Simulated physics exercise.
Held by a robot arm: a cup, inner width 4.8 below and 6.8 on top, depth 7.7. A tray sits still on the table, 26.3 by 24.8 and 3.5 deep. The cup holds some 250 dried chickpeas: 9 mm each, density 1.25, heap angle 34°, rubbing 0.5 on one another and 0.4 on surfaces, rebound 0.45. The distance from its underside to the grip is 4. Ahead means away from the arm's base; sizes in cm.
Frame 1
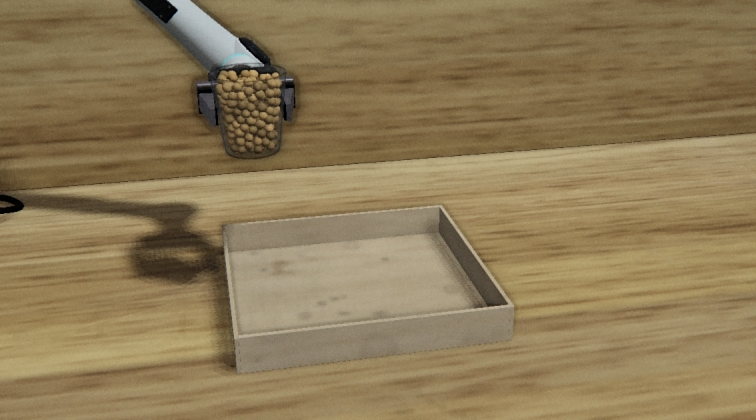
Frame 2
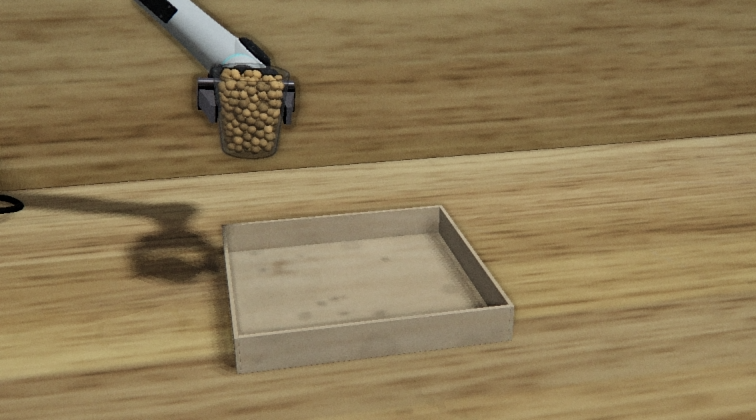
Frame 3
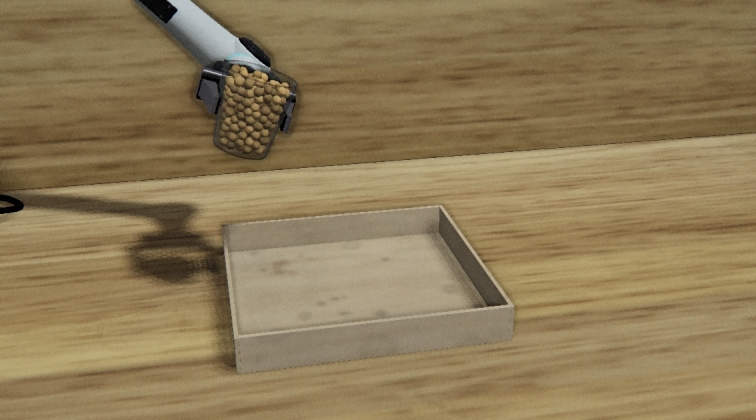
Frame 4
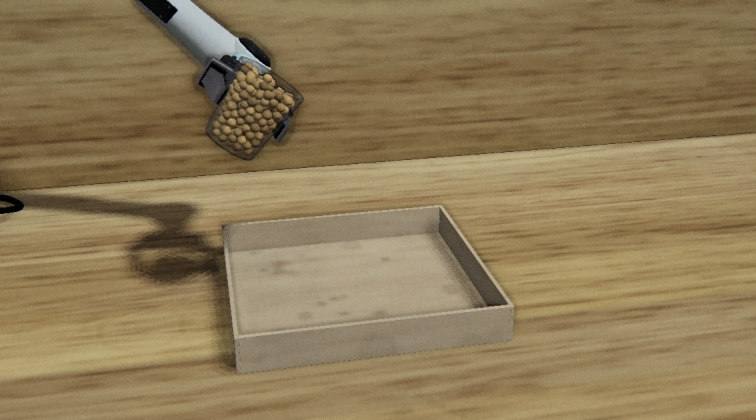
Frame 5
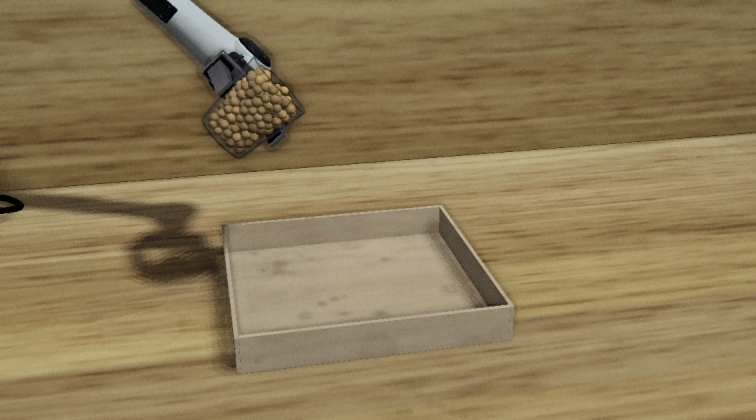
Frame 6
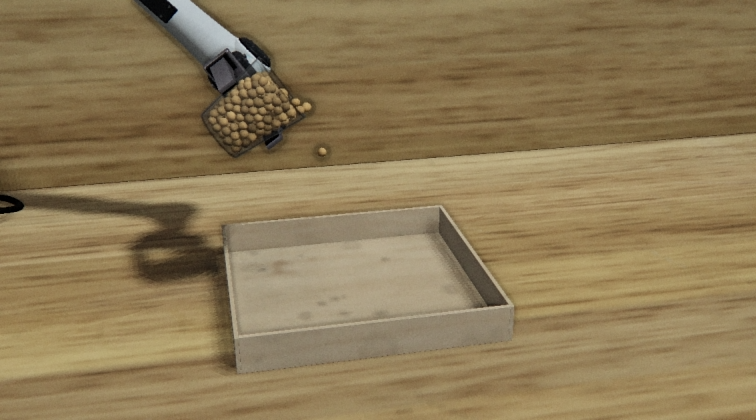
Above a shallow, empty tray on a wooden surface, a robot arm held a clear cup full of dried chickpeas, then gradually tilted it to the right until one chickpea dropped from the rim.
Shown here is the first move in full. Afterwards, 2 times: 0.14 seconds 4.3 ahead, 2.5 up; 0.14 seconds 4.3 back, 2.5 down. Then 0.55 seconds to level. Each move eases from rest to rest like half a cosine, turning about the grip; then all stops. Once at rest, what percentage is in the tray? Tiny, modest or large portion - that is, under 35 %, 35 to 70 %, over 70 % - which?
A modest portion.
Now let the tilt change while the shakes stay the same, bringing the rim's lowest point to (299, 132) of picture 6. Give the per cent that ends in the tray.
Roughly 90 per cent.
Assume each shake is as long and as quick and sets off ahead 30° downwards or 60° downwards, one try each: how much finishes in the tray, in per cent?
You'd get about 20 per cent with the first setting and about 10 per cent with the second.
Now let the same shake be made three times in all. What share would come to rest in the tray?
Expected share: About 60 %.
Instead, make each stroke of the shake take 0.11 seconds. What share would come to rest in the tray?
That would give around 75 per cent.
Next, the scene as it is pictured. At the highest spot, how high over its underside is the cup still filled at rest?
I'd put it at close to 6.0 centimetres.
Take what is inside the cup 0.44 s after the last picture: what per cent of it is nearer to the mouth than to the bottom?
Around 55 in a hundred.
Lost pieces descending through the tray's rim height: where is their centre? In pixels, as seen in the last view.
They come down centred close to (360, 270).
Then, 0.44 s later, tilted 55° forward, highest piece 25 above the table; 155 in the cup, 97 in the tray, 2 in flight or on a rim.
Then, 0.89 s later, tilted 19° forward, highest piece 24 above the table; 140 in the tray, 110 in the cup, 4 on the table or floor.
Then, 1.31 s later, level, highest piece 24 above the table; 140 in the tray, 110 in the cup, 4 on the table or floor.
Then, 2.36 s later, level, highest piece 24 above the table; 140 in the tray, 110 in the cup, 4 on the table or floor.
At rest, 140 in the tray, 110 in the cup, 4 on the table or floor. That is 55 % in the tray.
